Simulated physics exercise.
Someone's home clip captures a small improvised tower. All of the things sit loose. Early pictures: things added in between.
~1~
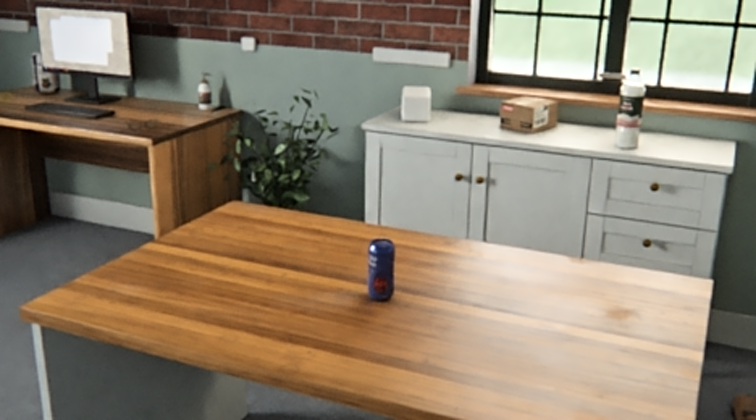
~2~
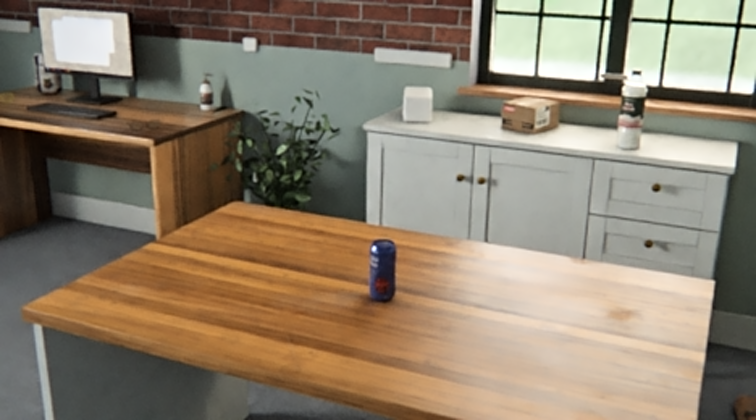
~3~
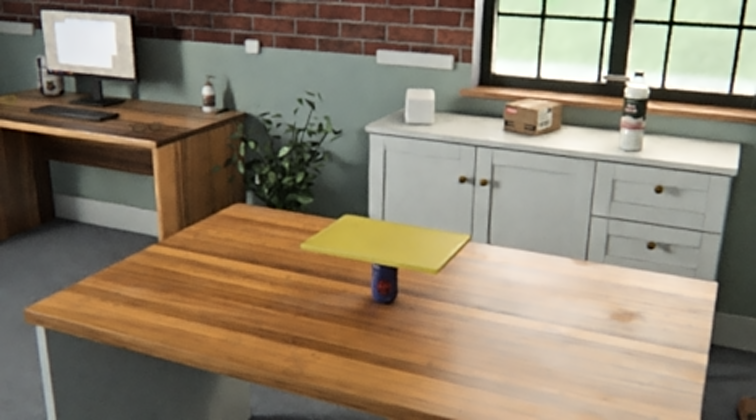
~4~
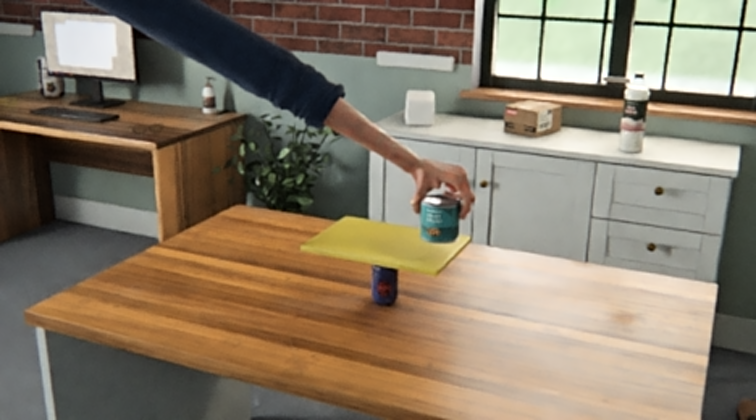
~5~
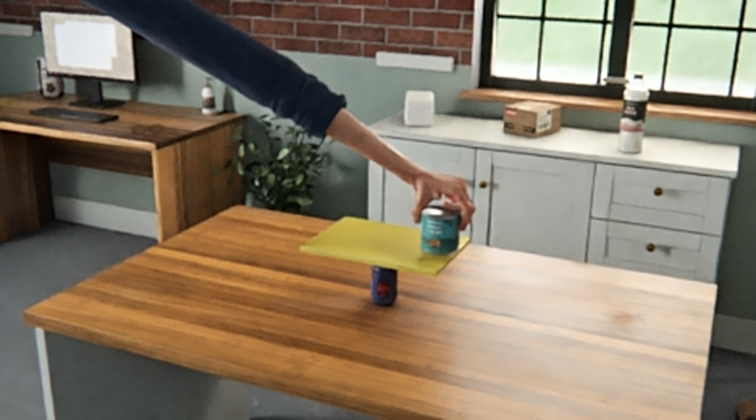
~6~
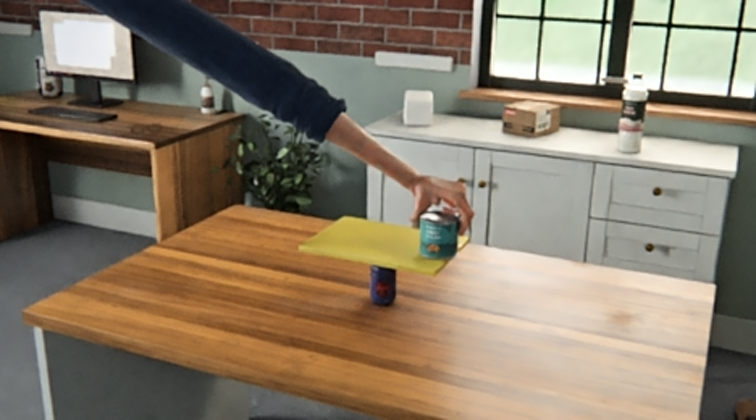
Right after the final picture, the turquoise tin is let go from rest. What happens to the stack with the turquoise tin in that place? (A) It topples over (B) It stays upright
A, it topples over.
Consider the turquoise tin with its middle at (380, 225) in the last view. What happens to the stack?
The stack then stays standing.
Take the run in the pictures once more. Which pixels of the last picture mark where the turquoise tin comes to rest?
It ends near (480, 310).
Then, 0.30 s on from there, turquoise tin now fallen; yellow lid turned 39° from how it was put.
Then, 0.40 s on from there, yellow lid turned 65° from how it was put.
Then, 0.60 s on from there, yellow lid turned 67° from how it was put.
Then, 0.90 s on from there, yellow lid now fallen.
In the end, fallen, yellow lid and turquoise tin; blue can unmoved. At the end, from the last picture's camera, turquoise tin near (480, 310). The stack gives way.
